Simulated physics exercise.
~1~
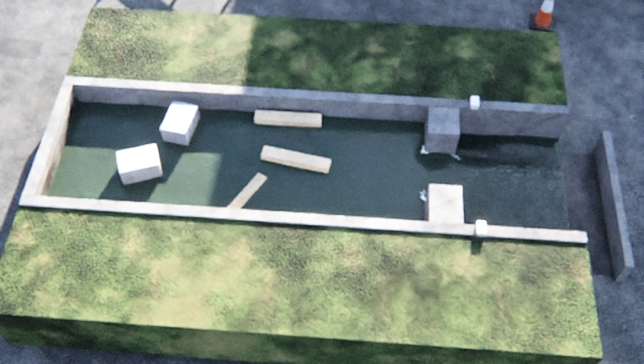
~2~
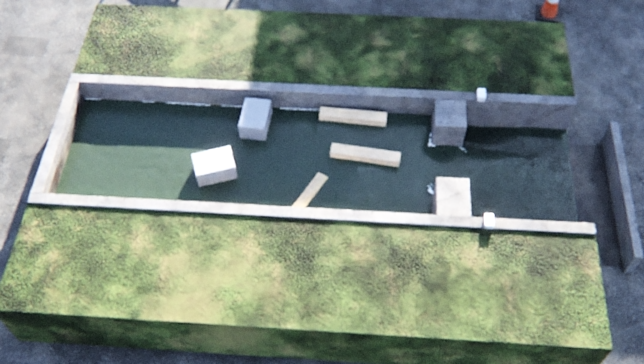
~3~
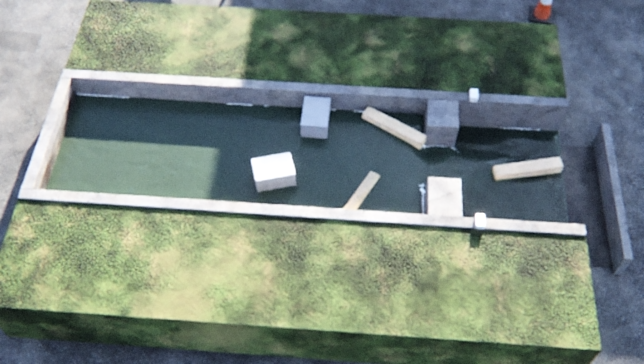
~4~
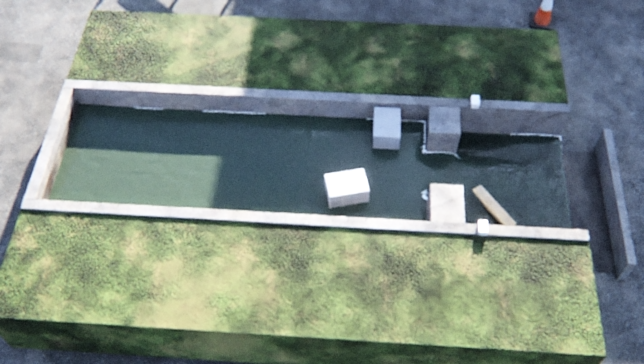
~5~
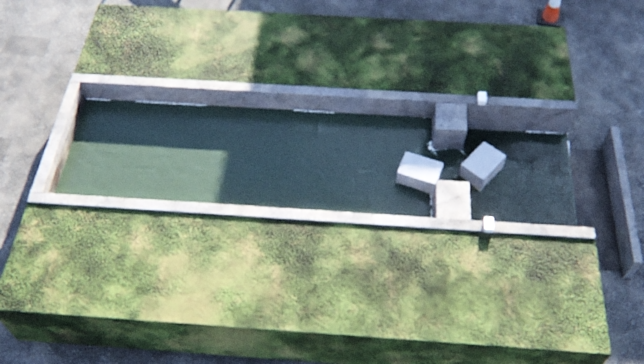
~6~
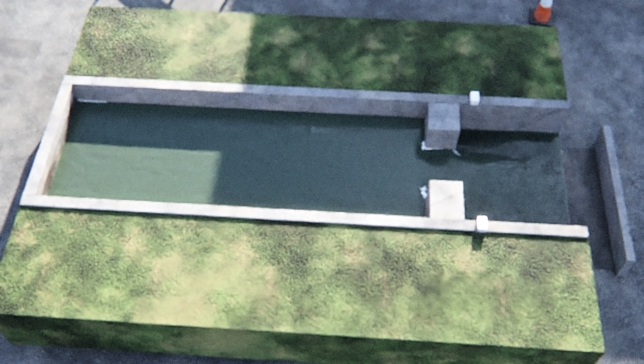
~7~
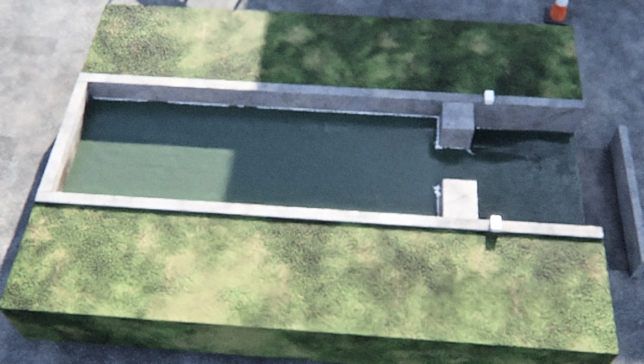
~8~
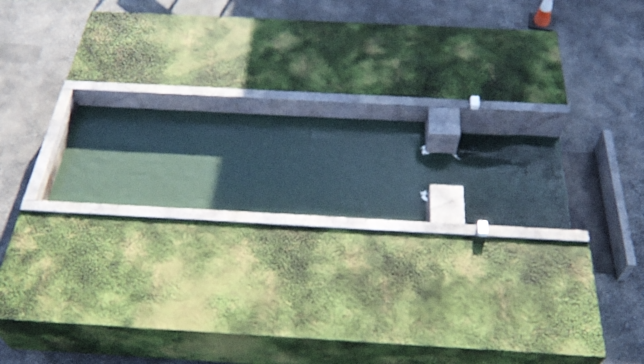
To begin with, two pale blocks and three light wooden pieces float in a walled channel of dark water between grassy banks, seen from above. They all drift to the right, toward a gap between two fixed blocks near the white marks on the banks. Two of the longer wooden pieces turn as they reach the narrowing, and one slips through ahead of the rest. Soon only the shortest piece remains beyond the gap, slanting near the lower wall, while the pale blocks follow behind. The blocks then swing close together around the opening and disappear, leaving the channel clear of floating pieces.
